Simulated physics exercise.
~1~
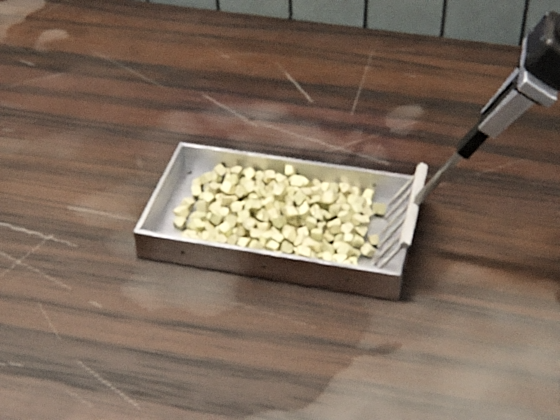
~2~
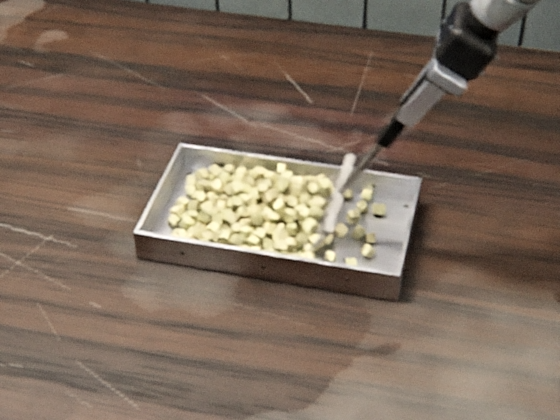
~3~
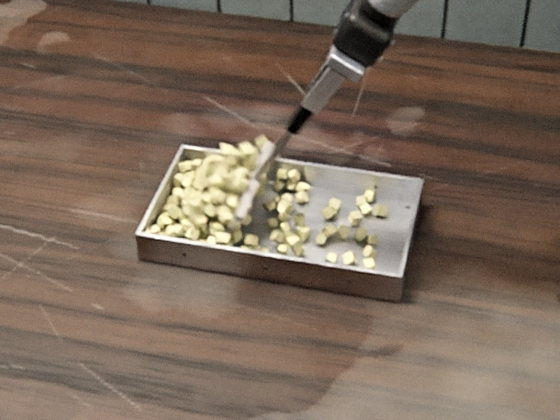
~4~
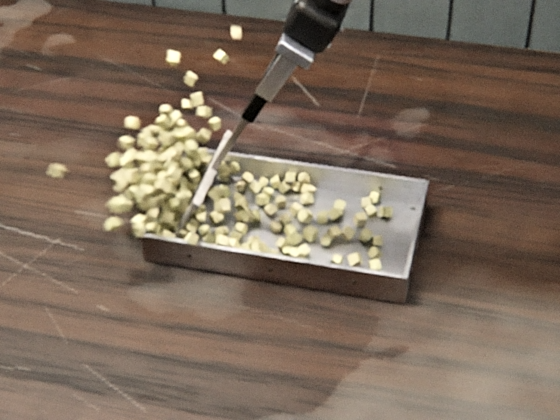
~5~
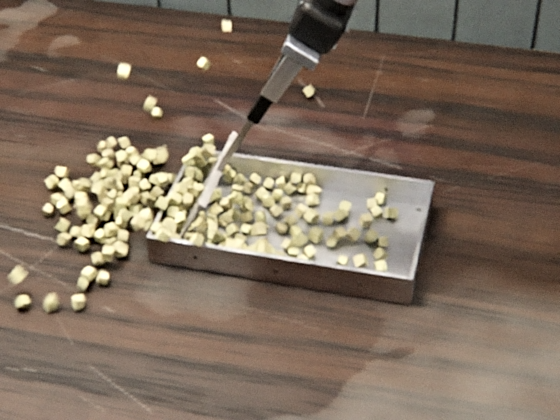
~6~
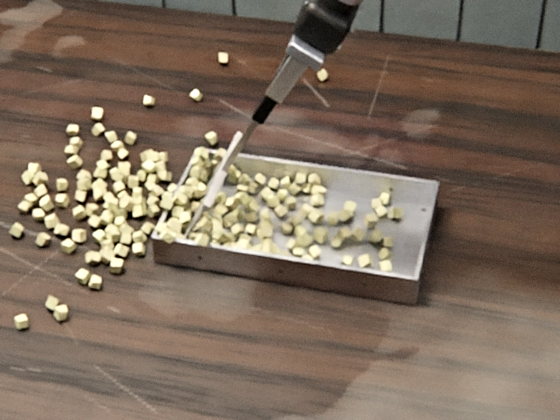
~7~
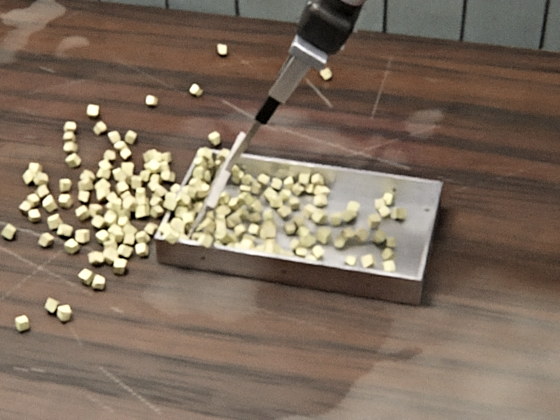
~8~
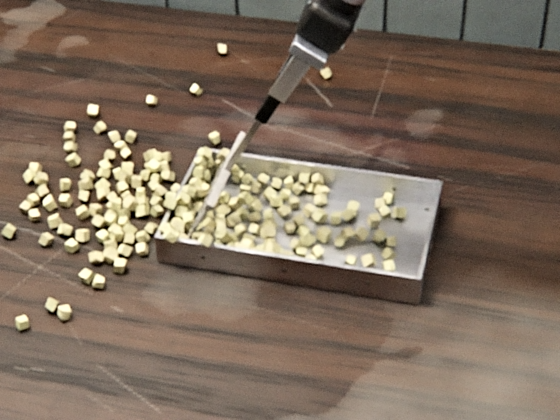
To begin with, a shallow metal tray of pale yellow-green cubes sits on a streaked, scratched wooden surface, with a robotic gripper holding a pronged fork at its right end. The fork sweeps left through the tray, pushing the cubes into a growing mound and leaving a few stragglers behind. As it nears the left end, the mound heaps up and bursts over the edge, some cubes flying into the air. They tumble and scatter across the wood, mostly to the left. Finally the fork rests at the tray's left end, with many cubes outside and the rest still inside.
